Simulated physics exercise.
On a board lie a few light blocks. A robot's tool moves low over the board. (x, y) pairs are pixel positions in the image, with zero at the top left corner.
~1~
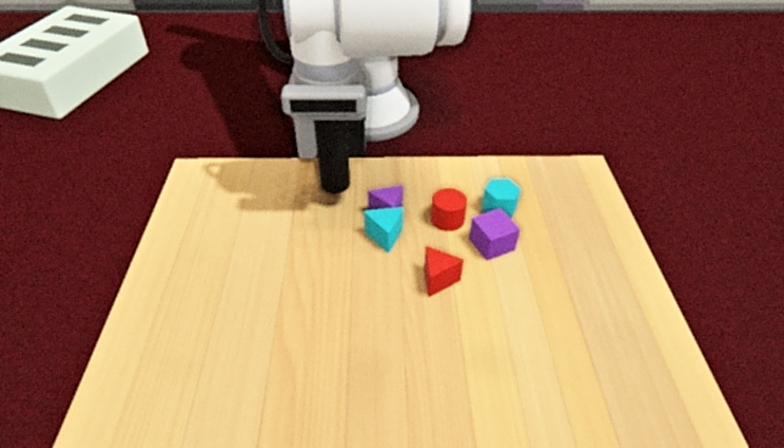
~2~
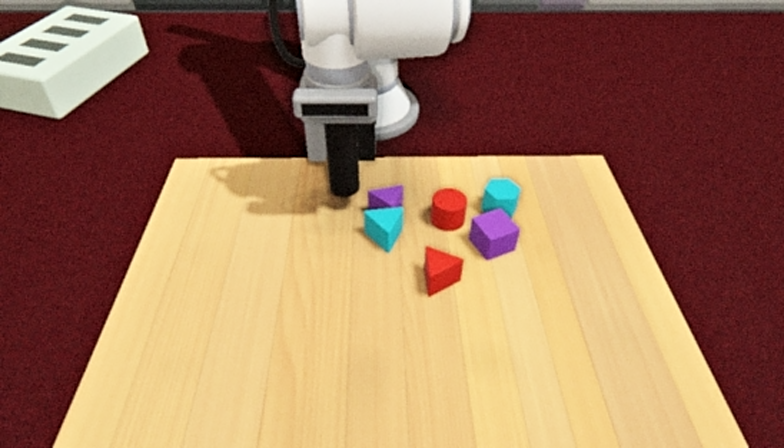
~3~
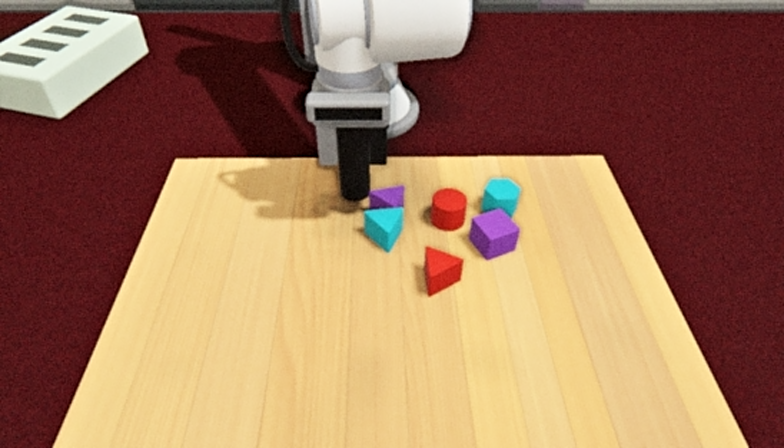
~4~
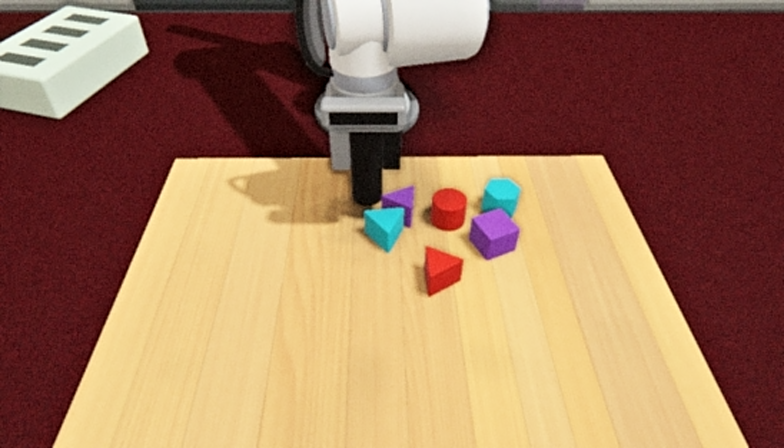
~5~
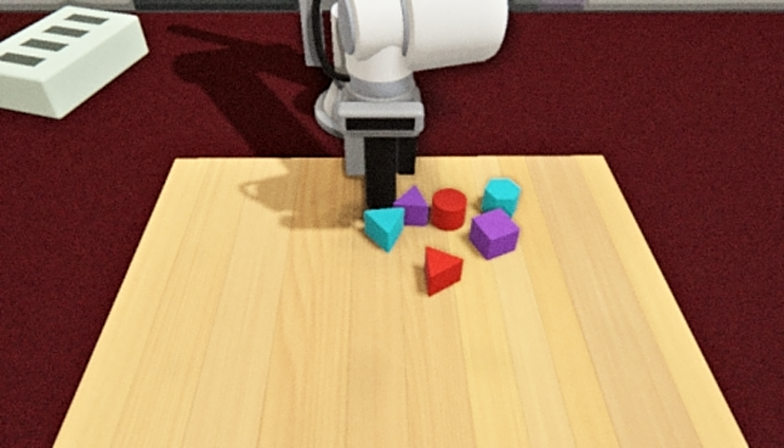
Robot arm moving right low over a wooden board, nudging a purple triangular block rightward toward a red cylinder among coloured blocks.
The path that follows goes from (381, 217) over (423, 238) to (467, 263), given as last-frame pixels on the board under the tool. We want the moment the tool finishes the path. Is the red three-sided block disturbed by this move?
Once the path is done, it remains where it sat before.
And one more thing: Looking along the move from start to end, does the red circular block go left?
Yes, that is what happens.
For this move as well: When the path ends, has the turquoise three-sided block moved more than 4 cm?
That would be a no.
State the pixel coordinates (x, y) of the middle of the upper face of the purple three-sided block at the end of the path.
At roughly (469, 218).
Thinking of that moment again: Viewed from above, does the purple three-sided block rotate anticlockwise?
Yes, I think so.
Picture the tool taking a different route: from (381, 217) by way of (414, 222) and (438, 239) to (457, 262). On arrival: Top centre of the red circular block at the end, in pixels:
Final place: (476, 200).
The first path, step by step. One third of the way, tool (410, 215); turquoise three-sided block (397, 227), turned 50° clockwise; purple three-sided block (437, 207), turned 30° anticlockwise; red circular block (465, 197).
Two thirds of the way, tool (439, 231); turquoise three-sided block (397, 227), turned 50° clockwise; purple three-sided block (463, 216), turned 75° anticlockwise; red circular block (469, 196); purple four-sided block (499, 223).
At the end, tool (469, 247); turquoise three-sided block (397, 227), turned 50° clockwise; purple three-sided block (469, 218), turned 90° anticlockwise; red three-sided block in place; red circular block (469, 196); purple four-sided block (504, 224).
